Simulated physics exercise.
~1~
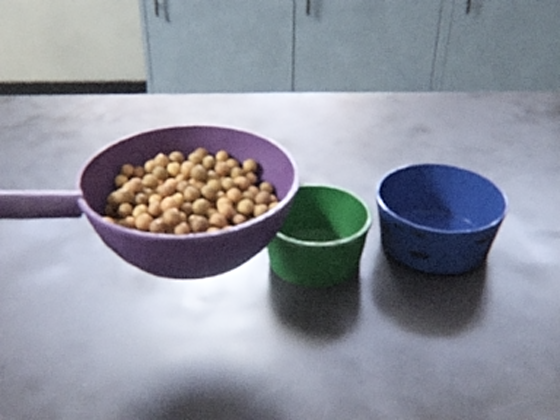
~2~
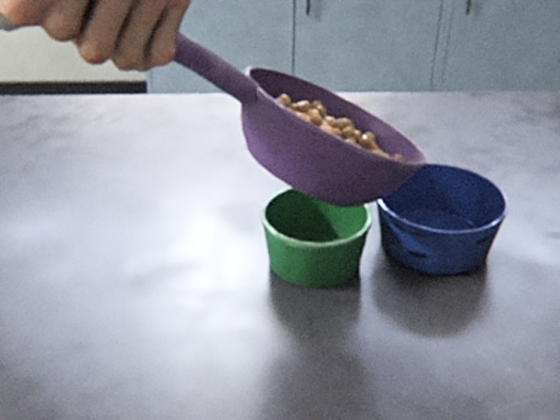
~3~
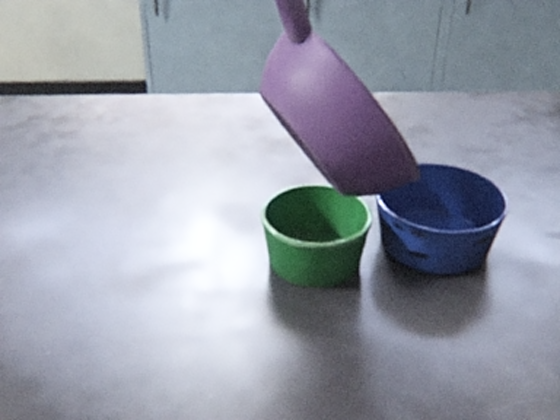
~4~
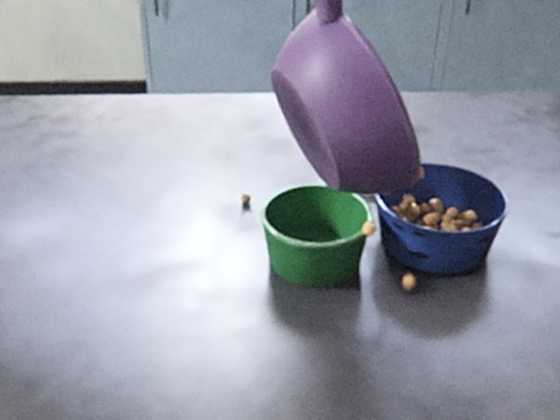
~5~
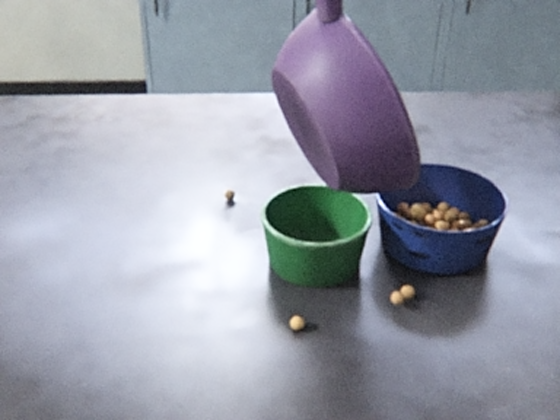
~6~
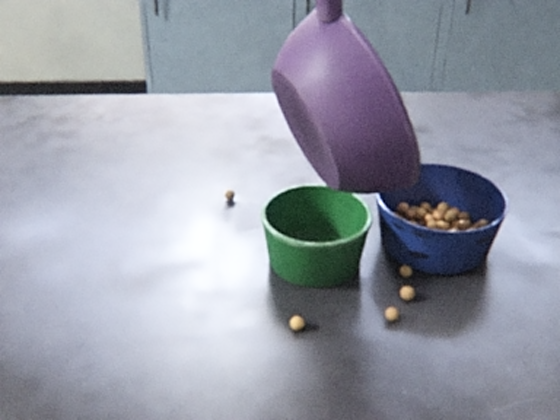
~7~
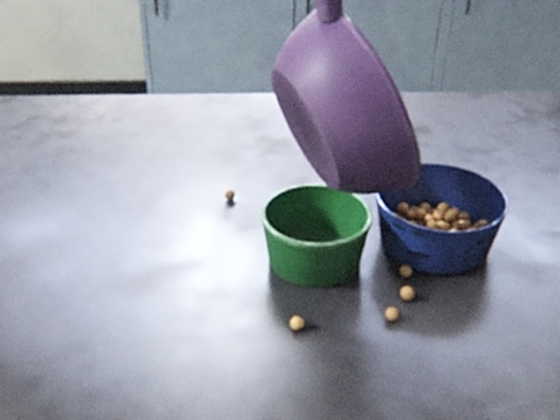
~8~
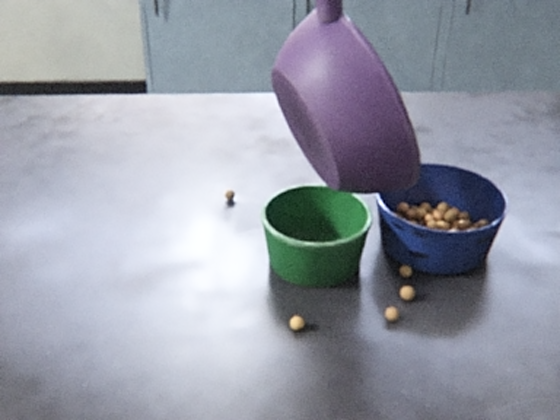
A purple bowl of round wooden beads, held by a hand, moves right above a green dish and a blue dish and tips steeply, spilling some beads into the blue dish while several scatter on the table; it stays tilted, and the green dish remains empty.
